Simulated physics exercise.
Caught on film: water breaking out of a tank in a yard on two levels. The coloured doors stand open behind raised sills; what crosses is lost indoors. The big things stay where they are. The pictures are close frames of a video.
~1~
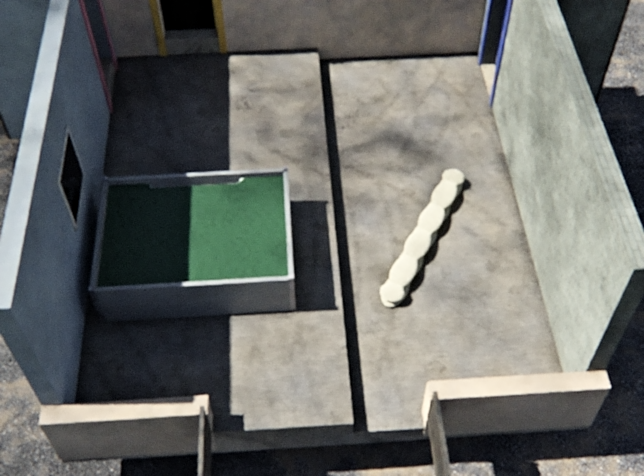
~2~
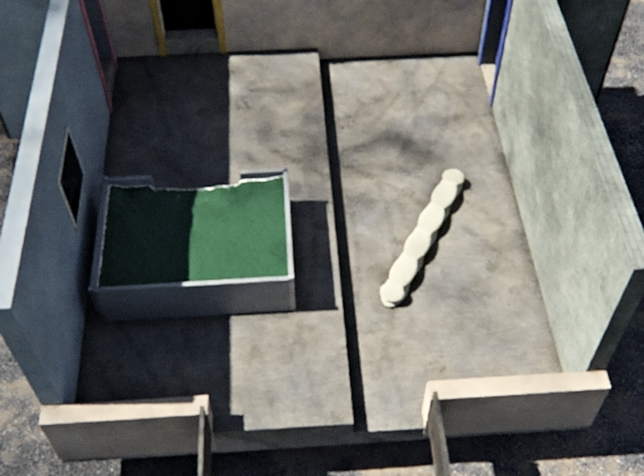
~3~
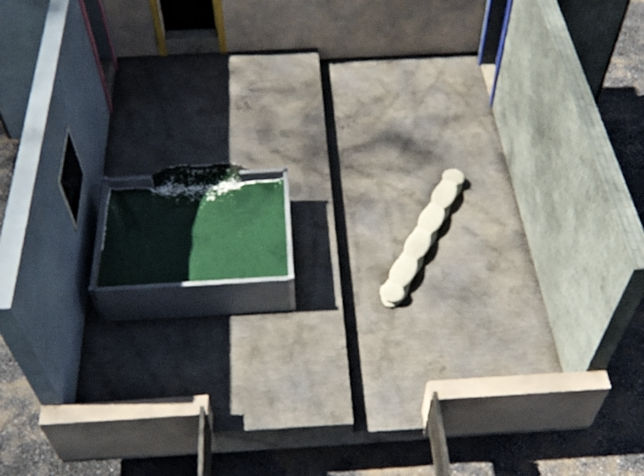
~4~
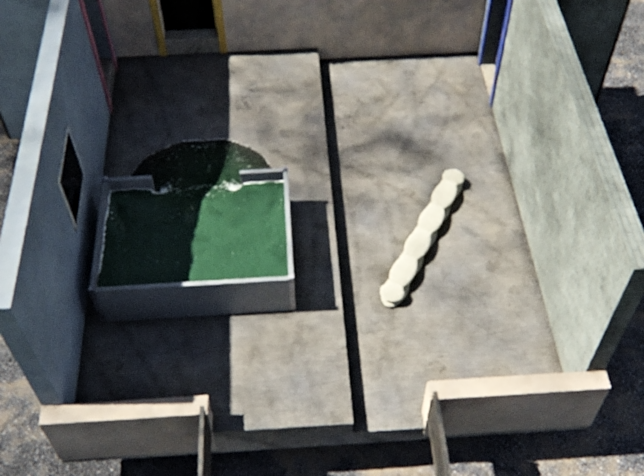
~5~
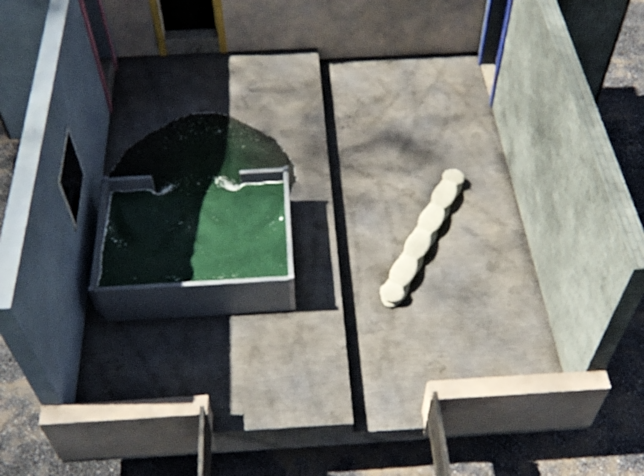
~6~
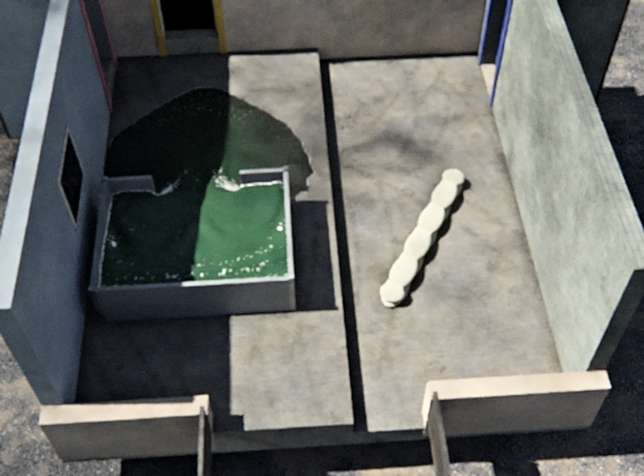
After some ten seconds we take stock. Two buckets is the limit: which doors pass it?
One by one: The blue door lets in a lot; the pink door admits no more than that; the yellow door admits no more than that.
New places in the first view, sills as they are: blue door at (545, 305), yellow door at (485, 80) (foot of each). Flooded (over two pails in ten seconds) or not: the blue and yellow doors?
Then: Blue keeps below it, yellow lets less in.
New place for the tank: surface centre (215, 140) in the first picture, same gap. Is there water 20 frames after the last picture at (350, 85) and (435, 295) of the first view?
In that order: Flooded, no water.
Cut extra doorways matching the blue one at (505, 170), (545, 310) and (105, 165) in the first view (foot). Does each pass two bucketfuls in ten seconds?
As listed: Floods, holds, passes that mark.
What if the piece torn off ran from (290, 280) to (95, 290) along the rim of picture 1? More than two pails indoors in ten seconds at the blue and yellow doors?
One by one: Blue door takes less, yellow door stays under.
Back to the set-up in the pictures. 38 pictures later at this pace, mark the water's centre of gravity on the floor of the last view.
Roughly at (269, 151).
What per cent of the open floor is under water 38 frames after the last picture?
Close to 60 %.
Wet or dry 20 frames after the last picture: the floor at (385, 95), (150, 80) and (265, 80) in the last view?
One after the other: Awash, covered, under water.
A moment on, water covers 30 % of the floor; the blue door not reached, the pink door wet at the sill, nothing in, the yellow door wet at the sill, nothing in.
Next, water covers 35 % of the floor; the blue door not reached, the pink door wet at the sill, nothing in, the yellow door wet at the sill, nothing in.
Then, water covers 40 % of the floor; the blue door under two buckets in, the pink door under two buckets in, the yellow door wet at the sill, nothing in.
Later, water covers 60 % of the floor; the blue door far over two buckets in, the pink door under two buckets in, the yellow door wet at the sill, nothing in.
In the end, water covers 80 % of the floor; the blue door far over two buckets in, the pink door under two buckets in, the yellow door wet at the sill, nothing in.
